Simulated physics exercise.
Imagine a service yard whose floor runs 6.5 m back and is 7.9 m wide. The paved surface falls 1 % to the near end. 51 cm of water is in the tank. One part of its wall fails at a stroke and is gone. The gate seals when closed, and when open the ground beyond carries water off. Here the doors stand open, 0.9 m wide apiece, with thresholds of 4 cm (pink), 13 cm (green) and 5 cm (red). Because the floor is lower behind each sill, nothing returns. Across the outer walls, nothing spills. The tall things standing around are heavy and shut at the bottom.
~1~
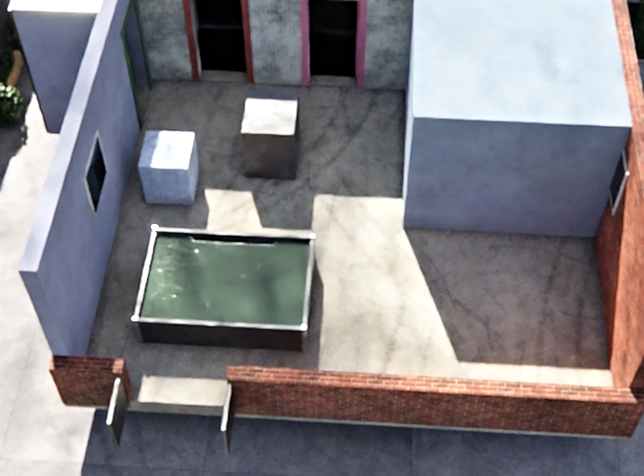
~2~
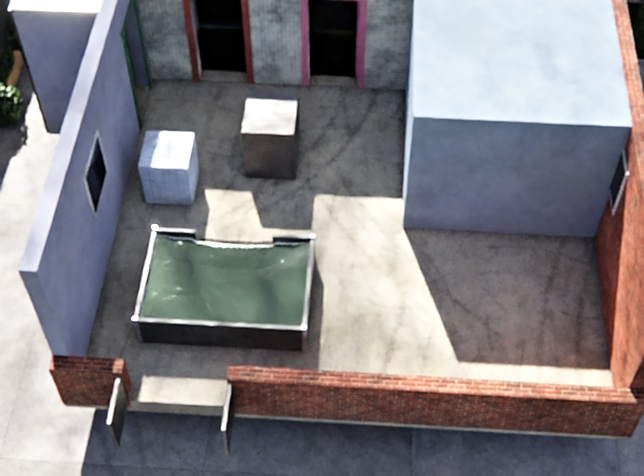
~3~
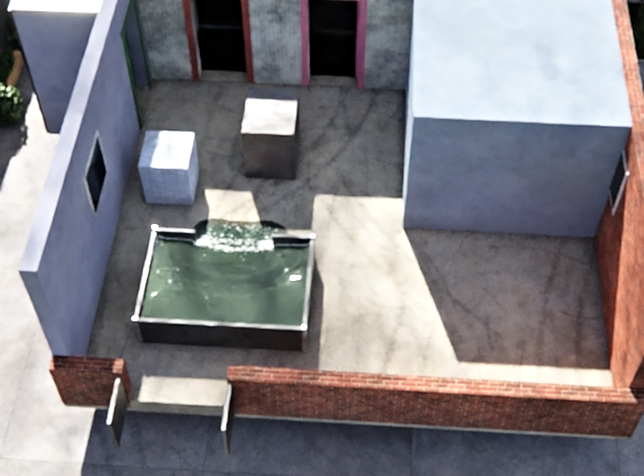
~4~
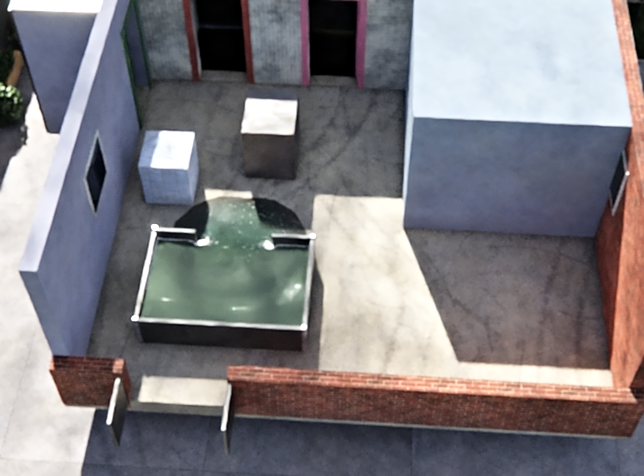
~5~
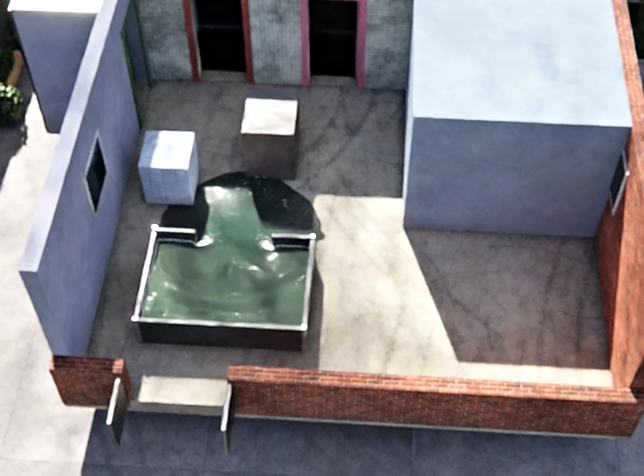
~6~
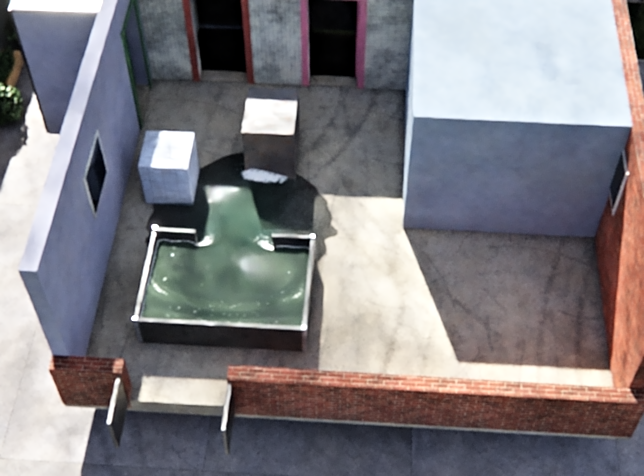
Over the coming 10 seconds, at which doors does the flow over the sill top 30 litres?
In the end the pink door lets too much in; the green door holds it back enough; the red door lets too much in.
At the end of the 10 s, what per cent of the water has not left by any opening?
Share still there: About 86 %.
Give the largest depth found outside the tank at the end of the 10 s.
Up to near 9 cm.
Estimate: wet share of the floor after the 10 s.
Close to 85 in a hundred.
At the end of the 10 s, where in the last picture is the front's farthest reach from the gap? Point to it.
Around (606, 413).
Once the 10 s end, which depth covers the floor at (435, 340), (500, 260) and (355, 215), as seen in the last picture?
Depths in turn: Roughly 2, 1 and 4 centimetres.
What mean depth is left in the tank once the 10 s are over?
The mean depth is some 8 cm.
A moment later water covers 20 % of the floor and is deepest (32 cm) near (265, 179); pink door not reached, green door not reached, red door not reached.
Soon after water covers 35 % of the floor and is deepest (30 cm) near (153, 79); pink door not reached, green door 5 cm at the sill, 0 L in, red door 4 cm at the sill, 28 L in.
Next water covers 45 % of the floor and is deepest (18 cm) near (221, 193); pink door 8 cm at the sill, 0 L in, green door 13 cm at the sill, 2 L in, red door 13 cm at the sill, 102 L in.
Later on water covers 60 % of the floor and is deepest (12 cm) near (401, 186); pink door 9 cm at the sill, 24 L in, green door 9 cm at the sill, 3 L in, red door 9 cm at the sill, 164 L in.
At the end water covers 85 % of the floor and is deepest (9 cm) near (80, 382); pink door 5 cm at the sill, 55 L in, green door 8 cm at the sill, 3 L in, red door 7 cm at the sill, 200 L in.
